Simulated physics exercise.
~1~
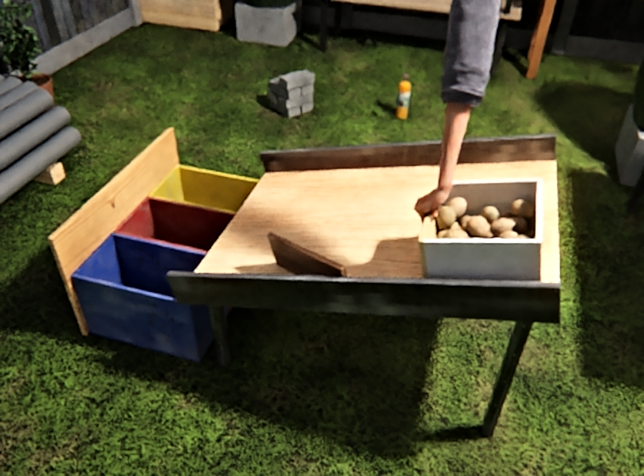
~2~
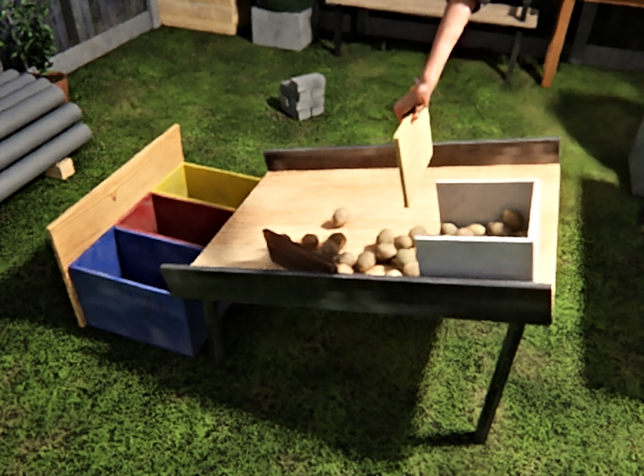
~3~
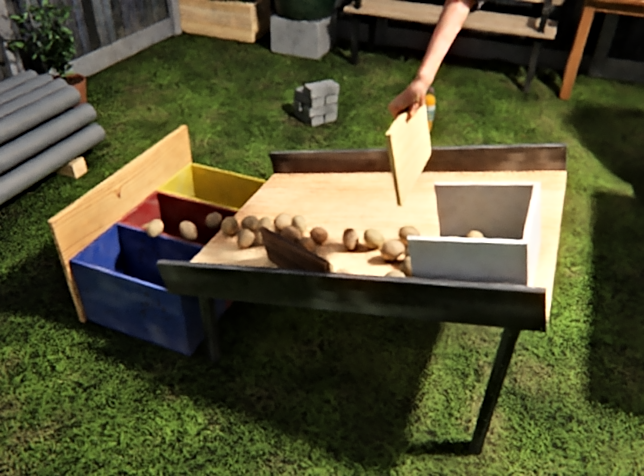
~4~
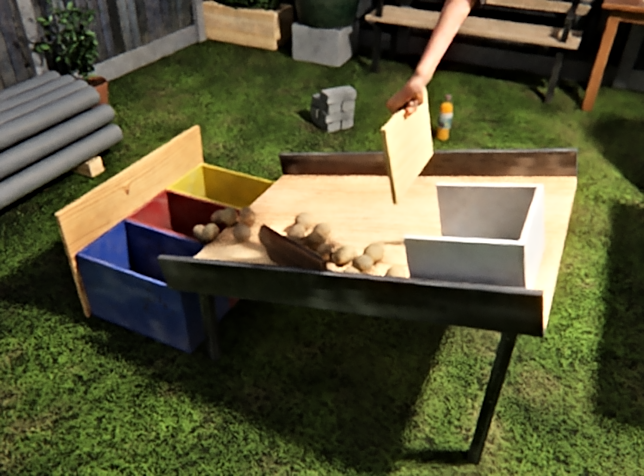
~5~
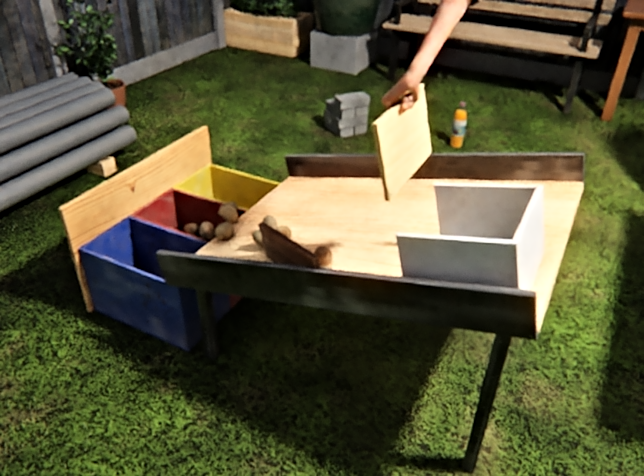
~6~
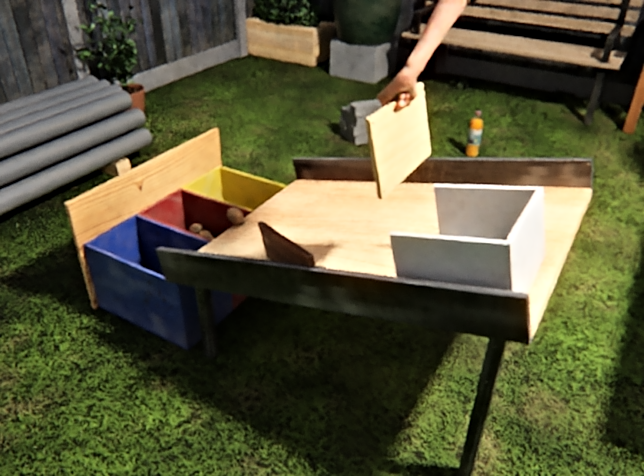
Potatoes rolling left down a sloping wooden table past an angled board, mostly into a red tote, as a hand holds the gate clear.
